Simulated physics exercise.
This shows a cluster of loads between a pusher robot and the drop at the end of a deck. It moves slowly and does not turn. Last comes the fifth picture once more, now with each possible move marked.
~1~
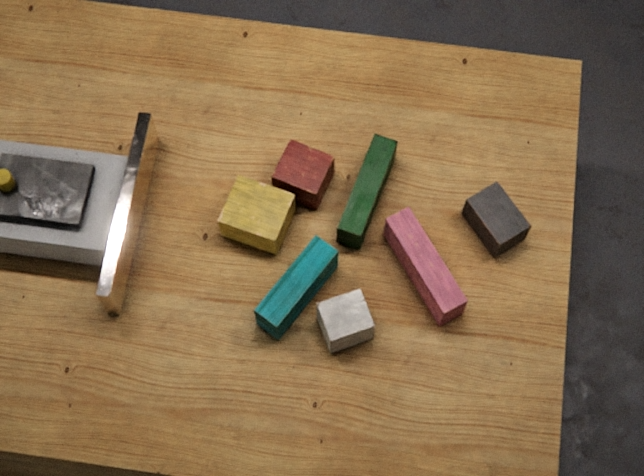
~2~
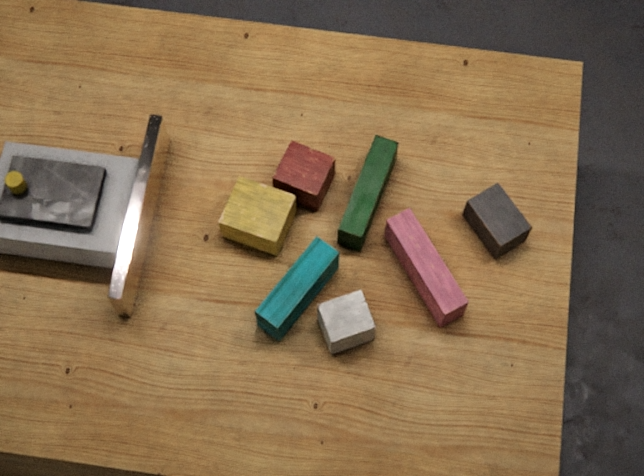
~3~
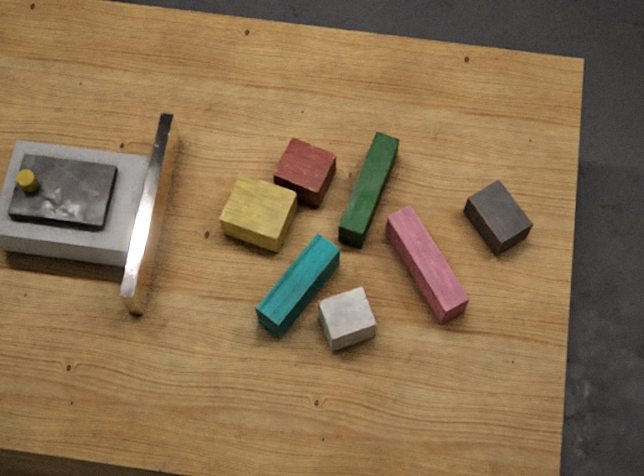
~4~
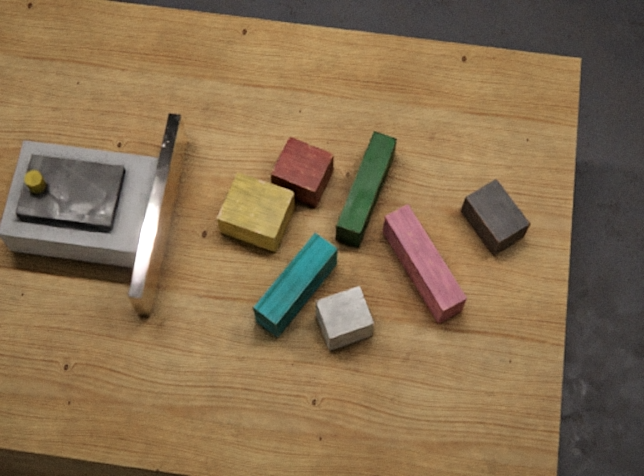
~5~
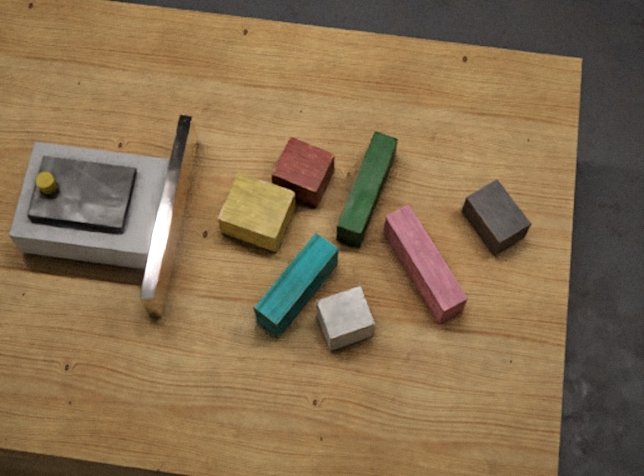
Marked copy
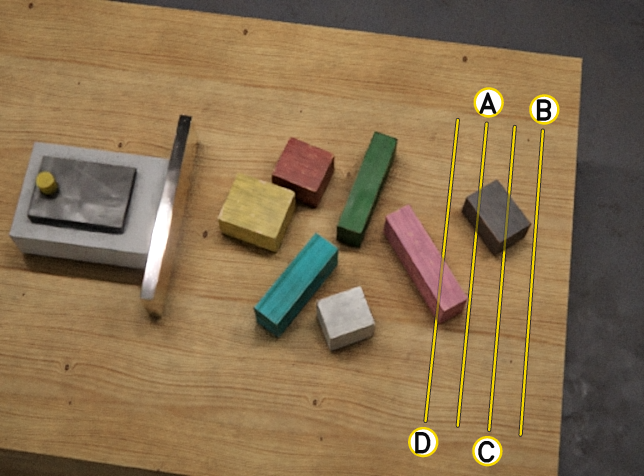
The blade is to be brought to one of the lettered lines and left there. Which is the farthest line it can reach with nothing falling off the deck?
Nothing falls up to D.
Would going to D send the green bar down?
No.
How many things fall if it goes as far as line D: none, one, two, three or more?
In all, none.
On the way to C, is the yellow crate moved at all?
Yes.
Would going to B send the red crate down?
No.
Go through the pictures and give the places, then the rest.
In the first frame, robot (48, 191); turquoise stick (297, 288); green bar (367, 192).
In the second frame, robot (59, 193); pink bar (425, 268).
In the third frame, robot (71, 192); yellow crate (259, 213).
In the fourth frame, robot (79, 192); red crate (303, 172).
In the fifth frame, robot (90, 194); green bar (367, 190); pink bar (424, 264); grey crate (495, 217).
On the copy, A at (473, 266); B at (532, 274); C at (503, 270); D at (443, 262).
On D. First, robot (188, 207); red crate (310, 167); turquoise stick (304, 287).
Then, robot (287, 220); grey crate (504, 216); pink bar (469, 274).
Finally, robot (363, 230); grey crate (565, 208); pink bar (541, 286); nothing has fallen.
By contrast, A drops the pink bar and grey crate; B drops the green bar, pink bar, grey crate and white crate; C drops the green bar, pink bar and grey crate.
